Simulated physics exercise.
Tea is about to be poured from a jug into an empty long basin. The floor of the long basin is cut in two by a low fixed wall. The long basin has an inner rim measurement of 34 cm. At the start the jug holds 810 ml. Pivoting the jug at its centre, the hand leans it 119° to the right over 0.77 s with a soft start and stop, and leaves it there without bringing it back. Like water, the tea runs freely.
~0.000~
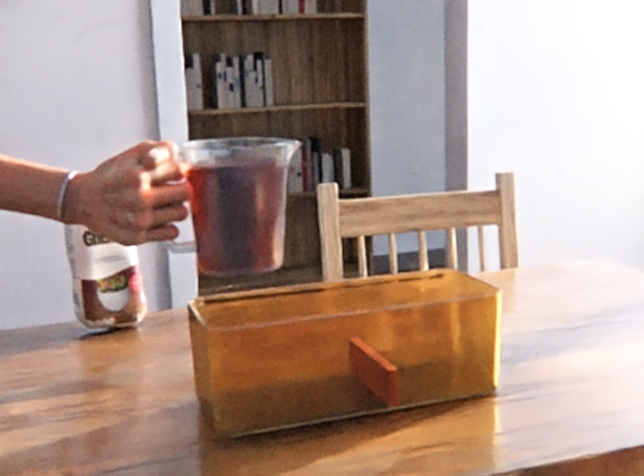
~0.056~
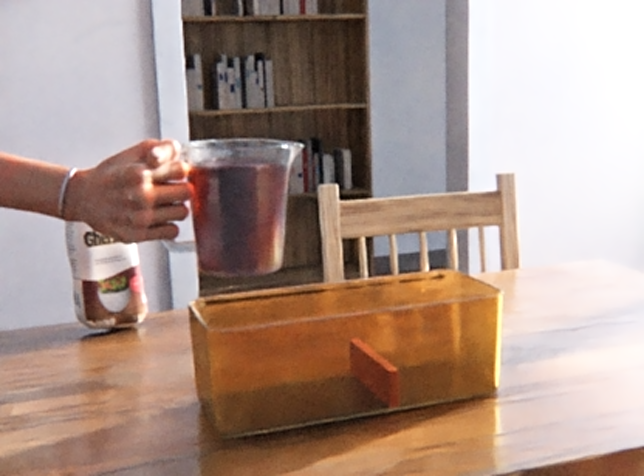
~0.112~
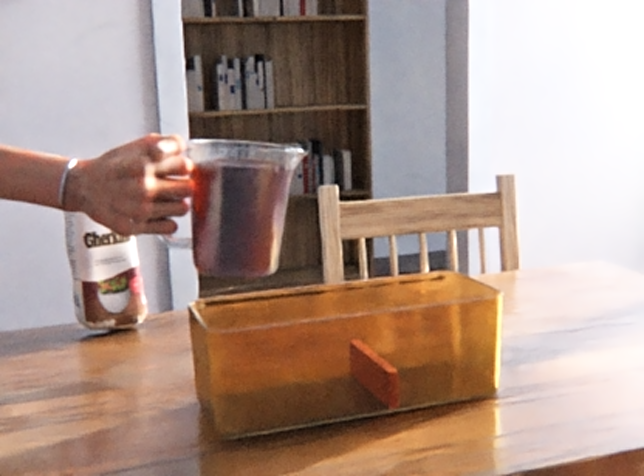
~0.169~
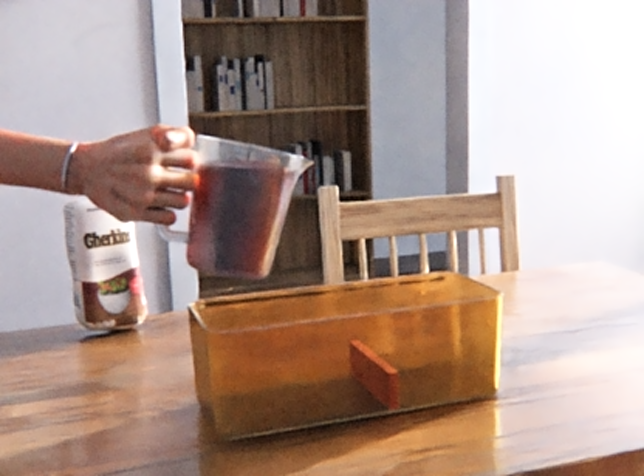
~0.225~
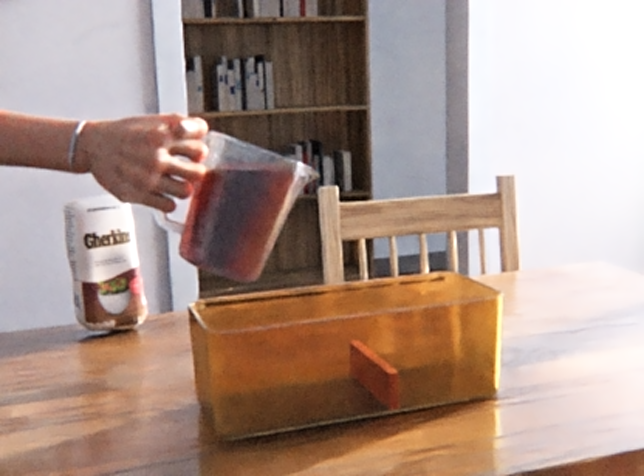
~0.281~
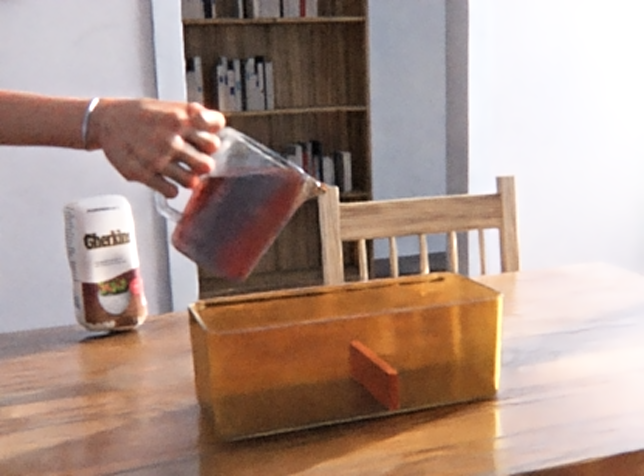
A hand held a clear jug of dark reddish tea above a long amber basin on a wooden table, then gradually leaned the jug over to the right, its spout lowering toward the basin.
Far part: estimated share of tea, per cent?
22 per cent.
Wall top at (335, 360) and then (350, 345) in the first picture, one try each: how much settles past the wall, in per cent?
The first try gives 70 percent and the second 35 percent.
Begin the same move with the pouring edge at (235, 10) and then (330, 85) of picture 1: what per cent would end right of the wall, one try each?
Around 10 per cent first, around 70 per cent next.
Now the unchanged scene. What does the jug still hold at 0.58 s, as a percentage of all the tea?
Fraction remaining: Approx. 50 per cent.
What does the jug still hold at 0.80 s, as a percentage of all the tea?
Roughly 5 percent remains.
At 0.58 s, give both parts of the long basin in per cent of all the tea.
16 per cent left and 16 right, roughly.
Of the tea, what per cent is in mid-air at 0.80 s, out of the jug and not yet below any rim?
About 6 percent.
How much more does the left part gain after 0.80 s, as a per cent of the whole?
Close to 4% of the whole.
By 0.58 s the tilt is 102° and 50 per cent is still to pour, 16 is left of the wall and 16 right of it.
By 0.80 s the tilt is 119° and 5 per cent is still to pour, 70 is left of the wall and 18 right of it.
By 1.02 s the tilt is 119° and 0 per cent is still to pour, 75 is left of the wall and 21 right of it.
By 1.27 s the tilt is 119° and 0 per cent is still to pour, 75 is left of the wall and 22 right of it.
At rest 74 per cent lies left of the wall, 22 right of it and 3 outside.
